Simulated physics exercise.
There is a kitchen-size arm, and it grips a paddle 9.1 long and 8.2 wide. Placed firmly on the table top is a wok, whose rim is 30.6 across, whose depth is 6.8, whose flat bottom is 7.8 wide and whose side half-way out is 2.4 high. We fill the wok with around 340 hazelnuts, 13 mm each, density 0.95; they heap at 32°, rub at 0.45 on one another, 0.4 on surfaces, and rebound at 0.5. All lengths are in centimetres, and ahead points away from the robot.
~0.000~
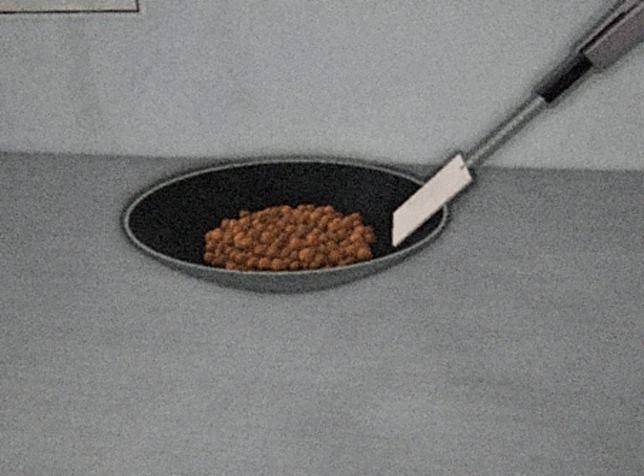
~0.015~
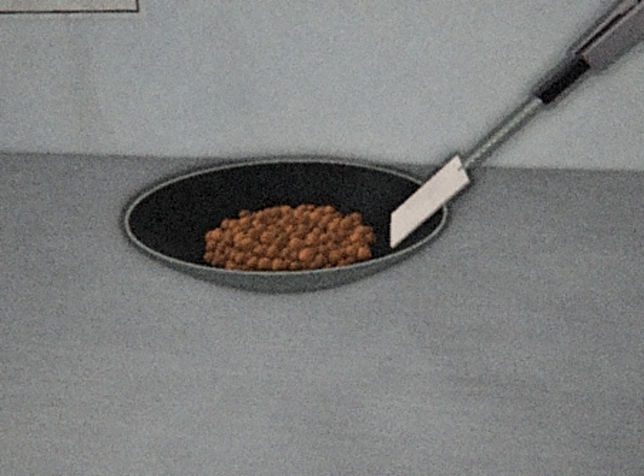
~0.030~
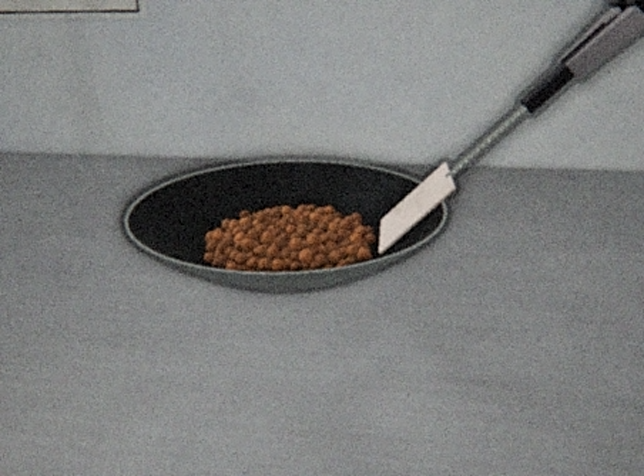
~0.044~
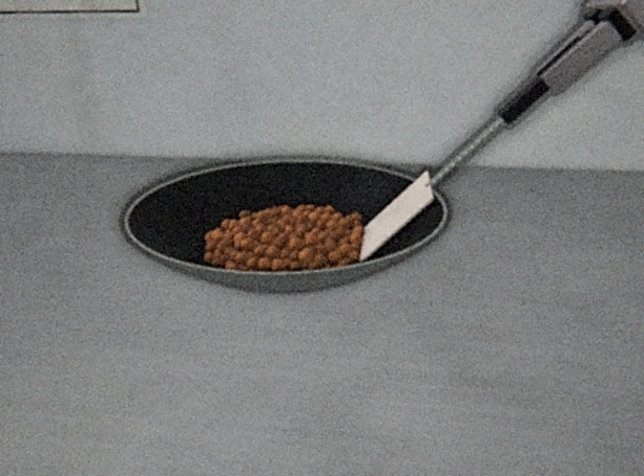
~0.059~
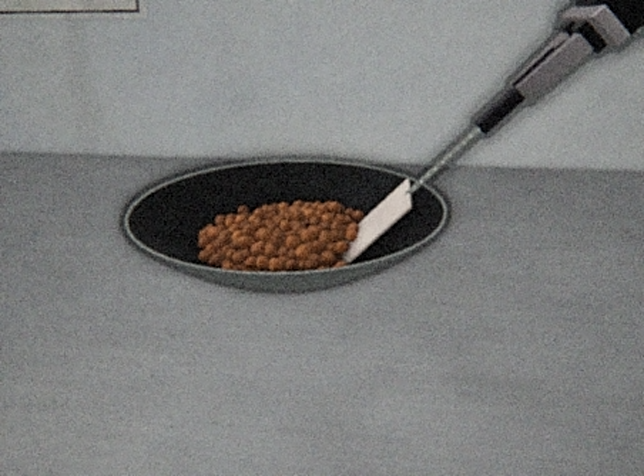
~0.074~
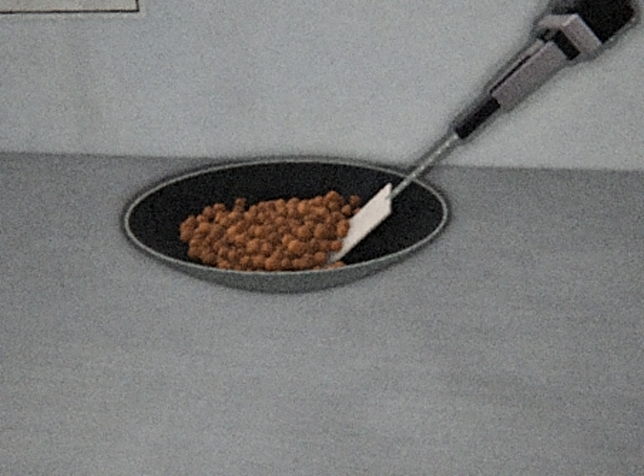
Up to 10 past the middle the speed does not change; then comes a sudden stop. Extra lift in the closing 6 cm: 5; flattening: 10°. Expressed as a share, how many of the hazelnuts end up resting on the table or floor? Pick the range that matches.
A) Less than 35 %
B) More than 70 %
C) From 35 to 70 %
From 35 to 70 %.
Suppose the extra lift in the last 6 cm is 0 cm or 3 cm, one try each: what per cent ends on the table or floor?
Result: Approx. 50 % and 50 %, one try each.
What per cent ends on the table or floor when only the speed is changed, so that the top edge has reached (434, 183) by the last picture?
Near 15 in a hundred.
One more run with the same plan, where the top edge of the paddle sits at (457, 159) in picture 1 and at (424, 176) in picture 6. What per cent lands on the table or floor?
I'd put it at roughly 20 per cent.
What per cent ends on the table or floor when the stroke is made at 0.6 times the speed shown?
Something close to 25 per cent ends up on the table or floor.
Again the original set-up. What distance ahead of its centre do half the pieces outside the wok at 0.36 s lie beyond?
Roughly 30 centimetres ahead.
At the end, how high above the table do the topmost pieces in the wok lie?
Roughly 6.0 centimetres.
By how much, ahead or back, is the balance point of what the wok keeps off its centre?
Ahead, by about 3.5 cm.
After 0.11 s, sloping 47°, highest piece 8 above the table; 338 in the wok.
After 0.15 s, sloping 45°, highest piece 9 above the table; 332 in the wok, 6 on the blade or in flight.
After 0.36 s, sloping 37°, highest piece 24 above the table; 191 in the wok, 49 on the table or floor, 98 on the blade or in flight.
After 1.41 s, sloping 37°, highest piece 6 above the table; 191 in the wok, 147 on the table or floor.
In the end, 191 in the wok, 147 on the table or floor. That is 43 % on the table or floor.
